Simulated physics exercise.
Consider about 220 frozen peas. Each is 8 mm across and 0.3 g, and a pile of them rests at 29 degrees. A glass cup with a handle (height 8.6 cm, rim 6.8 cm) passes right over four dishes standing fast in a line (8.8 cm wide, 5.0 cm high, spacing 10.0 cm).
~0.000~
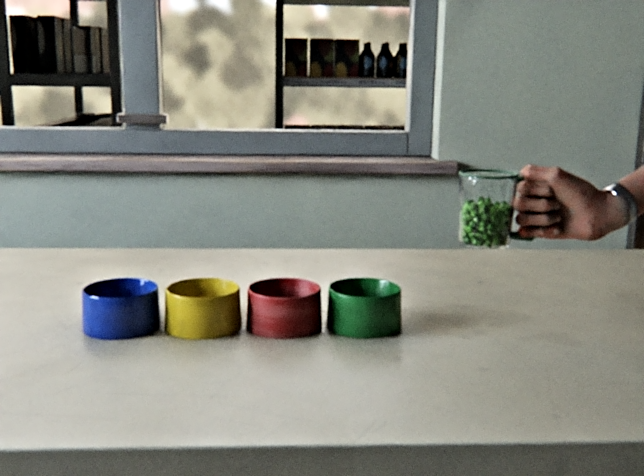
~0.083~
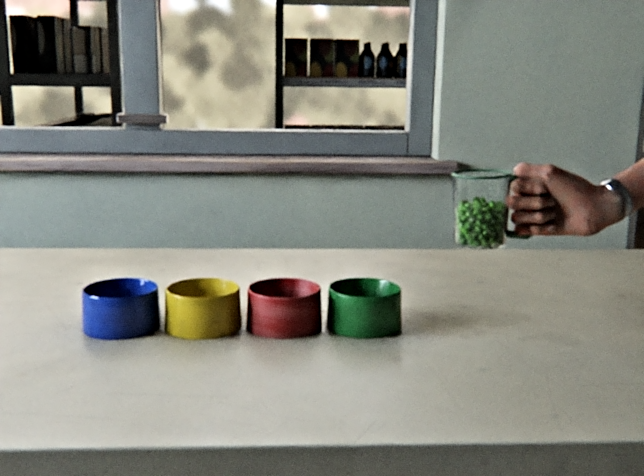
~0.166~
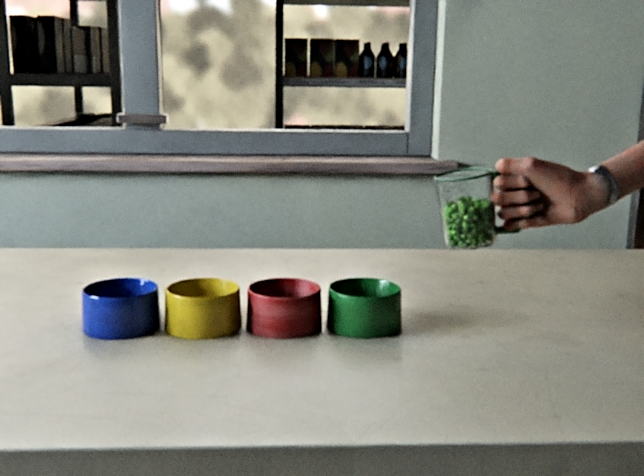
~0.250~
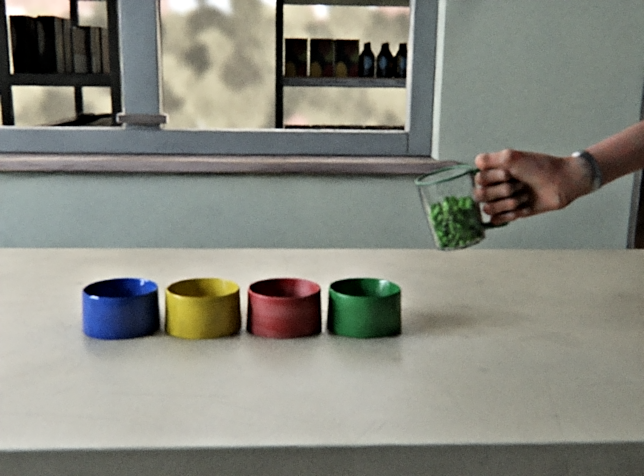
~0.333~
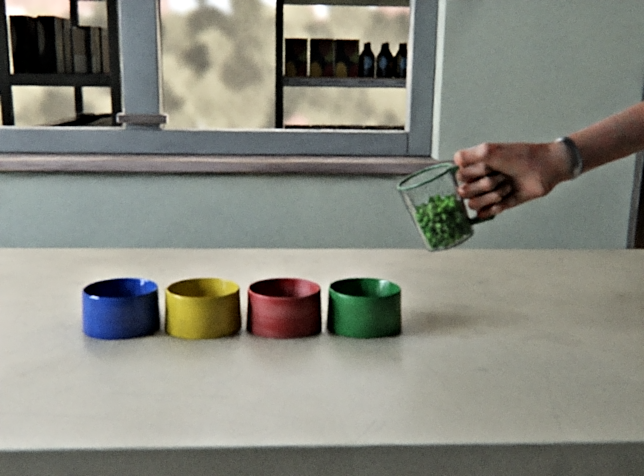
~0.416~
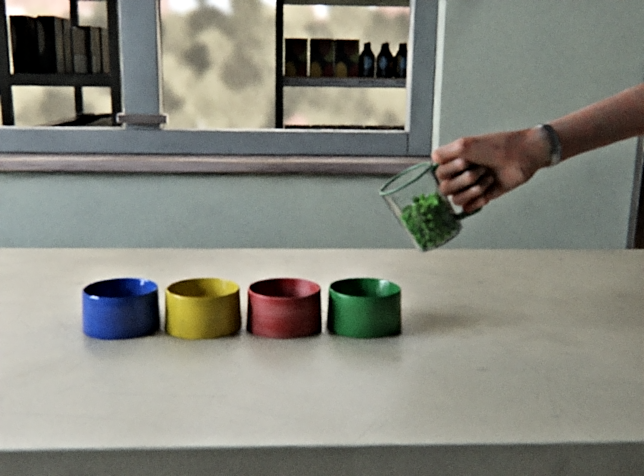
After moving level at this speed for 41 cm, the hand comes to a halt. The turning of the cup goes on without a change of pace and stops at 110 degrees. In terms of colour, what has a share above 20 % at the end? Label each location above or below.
Labels - red dish: Below, blue dish: Above, green dish: Below, yellow dish: Above, counter: Below.
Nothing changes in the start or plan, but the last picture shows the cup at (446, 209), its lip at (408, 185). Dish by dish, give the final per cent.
Final shares - red 0 %, blue 10 %, green 0 %, yellow 80 %.
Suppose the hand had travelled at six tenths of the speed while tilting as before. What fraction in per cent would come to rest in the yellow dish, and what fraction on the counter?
Yellow: 10; counter: 10.
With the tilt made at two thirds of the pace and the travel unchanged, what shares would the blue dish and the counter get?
Blue: 80, counter: 20.
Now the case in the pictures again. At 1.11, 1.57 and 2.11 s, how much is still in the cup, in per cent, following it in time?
It goes roughly like this: 100, 30, 0 per cent.
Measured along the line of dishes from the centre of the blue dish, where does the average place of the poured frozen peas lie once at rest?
About 5 cm, toward higher x.
After 1.11 s, tilt 95 degrees; cup holds 100 %.
Then, at 1.57 s, tilt 110 degrees; cup holds 30 %, blue 10 %, yellow 50 %.
After 2.11 s, tilt 110 degrees; cup holds 0 %, blue 45 %, yellow 45 %.
At rest (2.5 s), red 0 %, blue 45 %, green 0 %, yellow 45 %, counter 10 %.
